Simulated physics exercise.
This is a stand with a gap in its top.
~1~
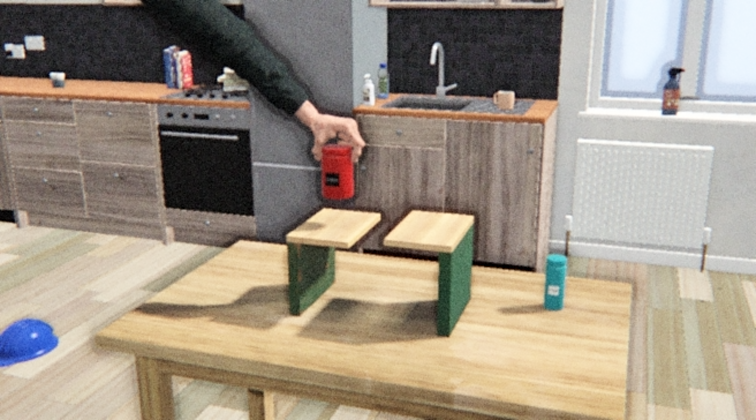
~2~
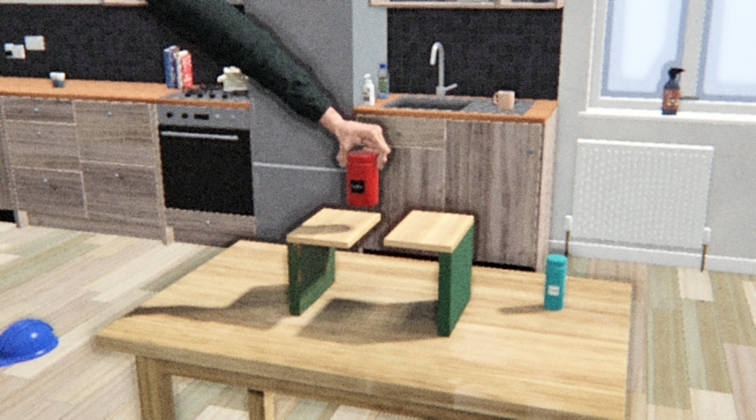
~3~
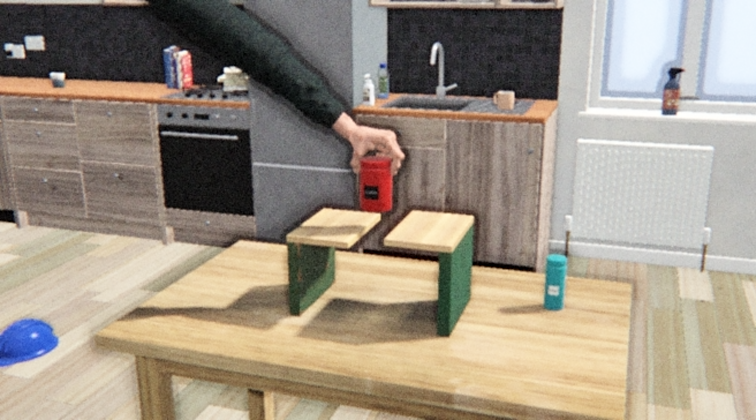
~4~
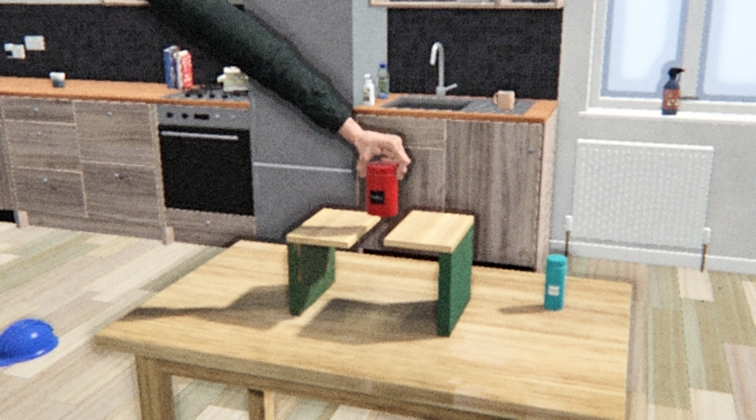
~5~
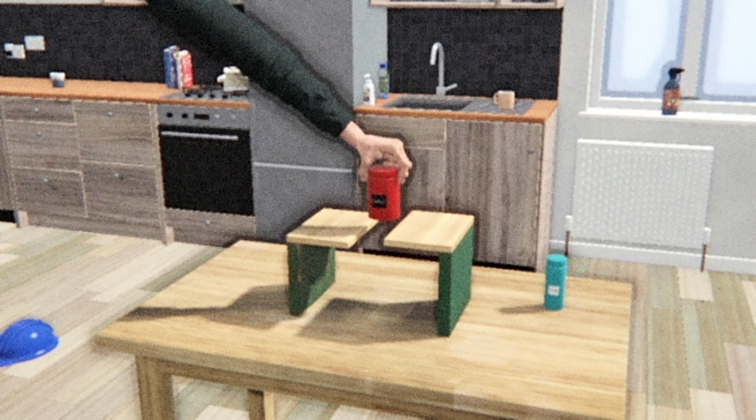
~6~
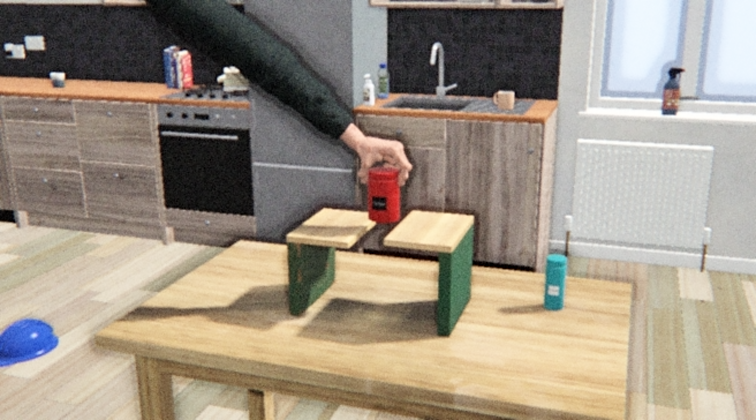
In a kitchen, a hand in a dark sleeve holds a red jar above a wooden-topped stand on a table, with a turquoise shaker to the right. The hand moves the jar a short way right and slightly down, then holds it nearly still above the gap between the stand's two top boards.
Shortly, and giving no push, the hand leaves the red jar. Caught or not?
It makes it through.
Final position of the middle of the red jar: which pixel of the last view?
Roughly (384, 285).
Then, 0.20 s after the last picture, red jar slid about its own width near (384, 214).
Then, 0.30 s after the last picture, red jar slid well along near (384, 270).
Then, 0.50 s after the last picture, red jar slid well along near (384, 285).
At rest, moved from the start, red jar; turquoise shaker in place. Seen from the same camera at the end, red jar near (384, 285). The jar drops through.
